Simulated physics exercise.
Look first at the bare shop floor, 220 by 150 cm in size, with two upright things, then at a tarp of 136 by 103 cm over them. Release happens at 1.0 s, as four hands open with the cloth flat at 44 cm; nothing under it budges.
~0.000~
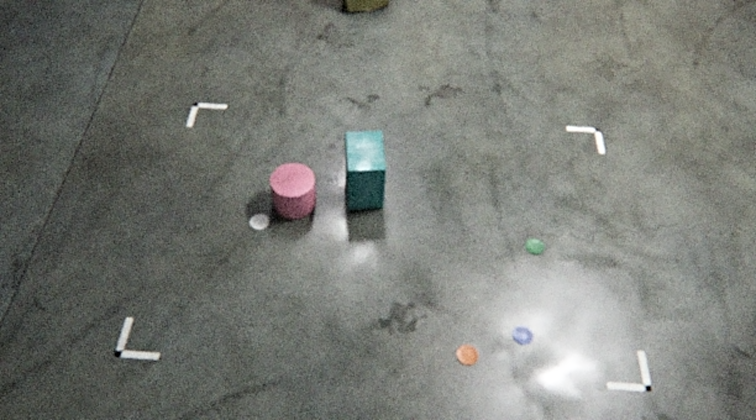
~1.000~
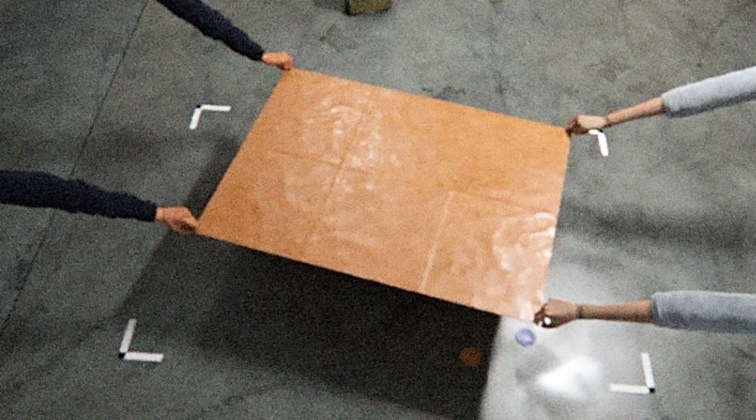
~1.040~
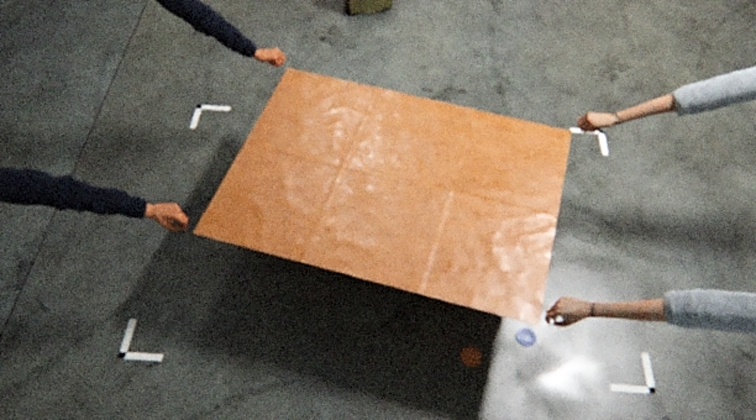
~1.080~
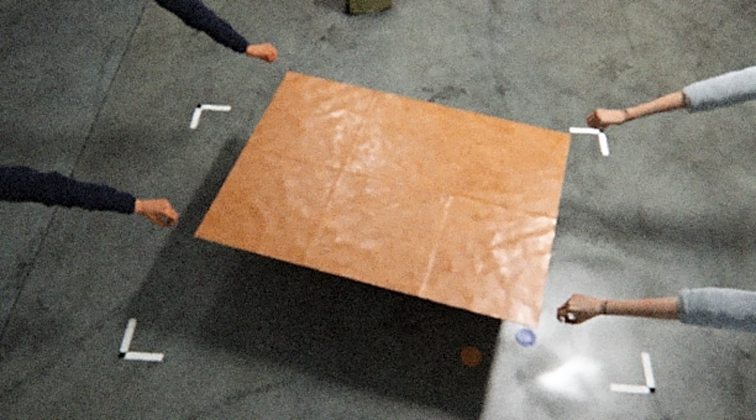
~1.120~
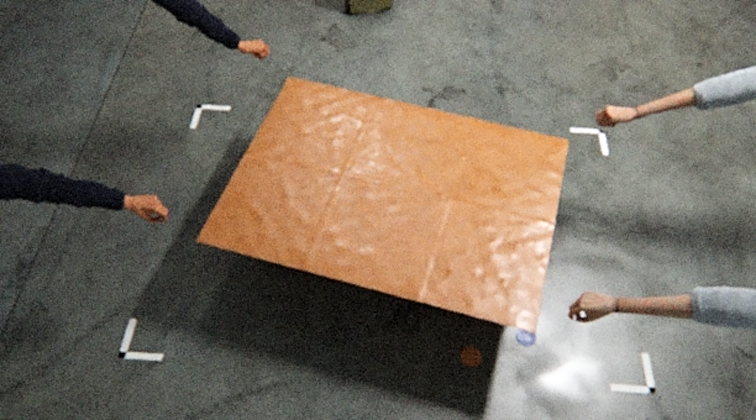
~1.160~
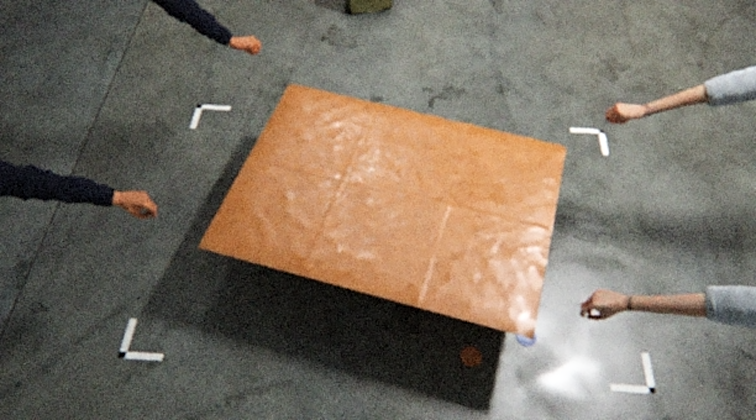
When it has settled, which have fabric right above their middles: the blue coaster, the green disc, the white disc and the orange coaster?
The blue coaster still shows, the green disc remains in the open, the white disc vanishes under it, the orange coaster stays uncovered.
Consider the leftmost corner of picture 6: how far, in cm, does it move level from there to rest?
Roughly 16 centimetres.
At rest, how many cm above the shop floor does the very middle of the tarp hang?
Looks like close to 18 cm up.
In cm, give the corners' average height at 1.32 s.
Mean corner height at that time: Approx. 8 cm.
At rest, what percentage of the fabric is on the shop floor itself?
35 per cent.
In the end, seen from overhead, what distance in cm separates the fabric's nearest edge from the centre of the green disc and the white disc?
The first sits about 6 cm from the nearest hem, the second about 8 cm.
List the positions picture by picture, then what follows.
Blue coaster (523, 335); green disc (535, 246); white disc (259, 222); orange coaster (468, 355); teal crate (365, 150), 28 cm tall; pink tub (292, 180), 17 cm tall, in the first frame.
Tarp corners (192, 232) (288, 67) (572, 130) (539, 325); highest point 44 cm, lowest 44 cm, in the second frame.
Tarp corners (193, 233) (288, 68); highest point 43 cm, lowest 43 cm, in the third frame.
Tarp corners (194, 236) (288, 72); highest point 41 cm, lowest 41 cm, in the fourth frame.
Tarp corners (196, 242) (289, 77); highest point 38 cm, lowest 37 cm, in the fifth frame.
Tarp corners (198, 249) (290, 85) (566, 148) (532, 339); highest point 34 cm, lowest 32 cm, in the sixth frame.
After 1.3 s, 0 % of it is down, spanning 151 by 127 cm, above orange coaster, white disc.
After 1.5 s, 30 % of it is down, spanning 146 by 116 cm, above white disc.
After 1.6 s, 35 % of it is down, spanning 143 by 117 cm, above white disc.
After 1.8 s, 35 % of it is down, spanning 143 by 115 cm, above white disc.
After 3.3 s, 35 % of it is down, spanning 143 by 118 cm, above white disc.
